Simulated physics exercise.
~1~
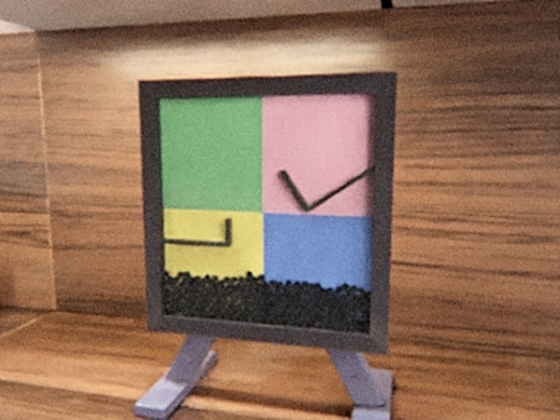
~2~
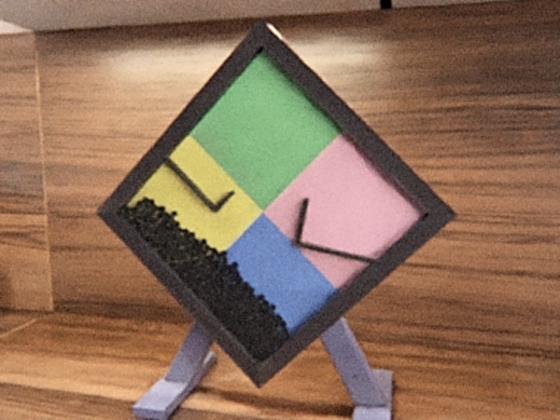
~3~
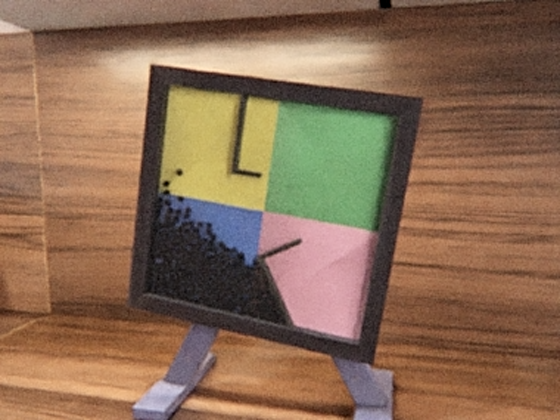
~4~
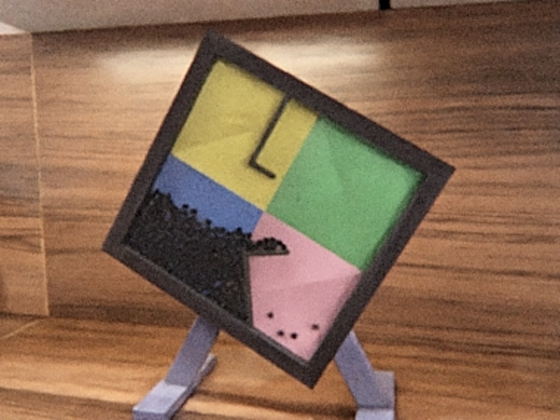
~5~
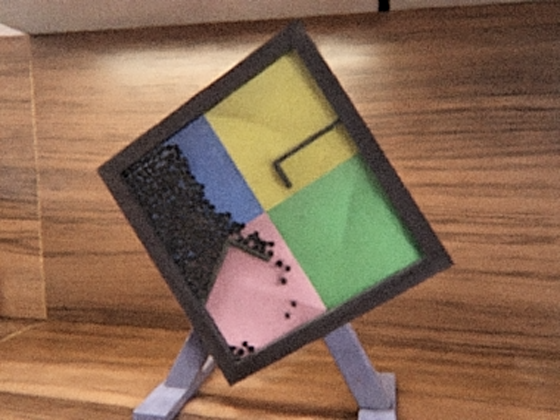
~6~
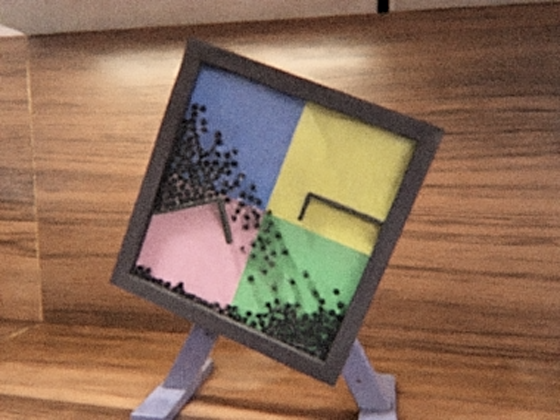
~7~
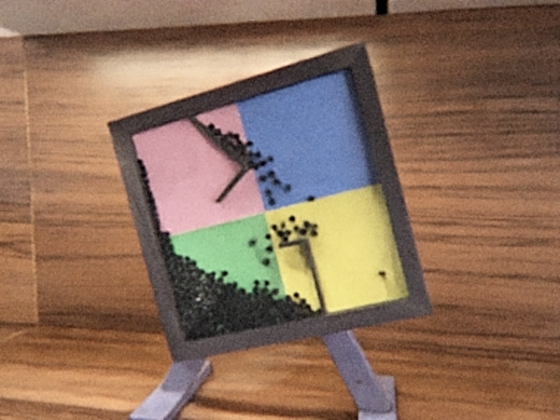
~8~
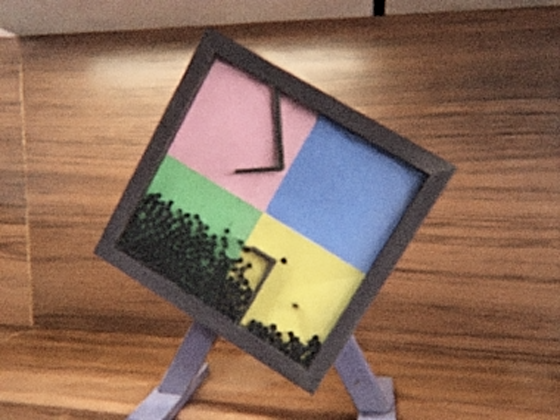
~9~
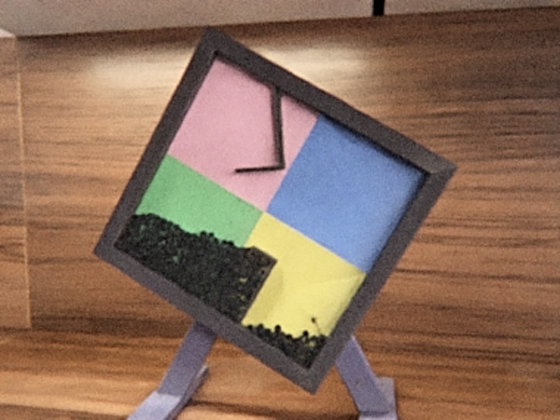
At the start, a dark square case on two grey legs stands upright before a wooden wall, with black beads lying along its yellow and blue lower quarters. The case turns clockwise, and the beads slide together into the blue quarter, heaping against a bent bar as a few drop into pink. Continuing clockwise, it lifts the blue quarter, and beads spill past the bars through pink into green. As green swings round to the lower left, some beads scatter into yellow. The case stops tilted, and the beads settle, mostly in green, with a smaller pile in yellow.
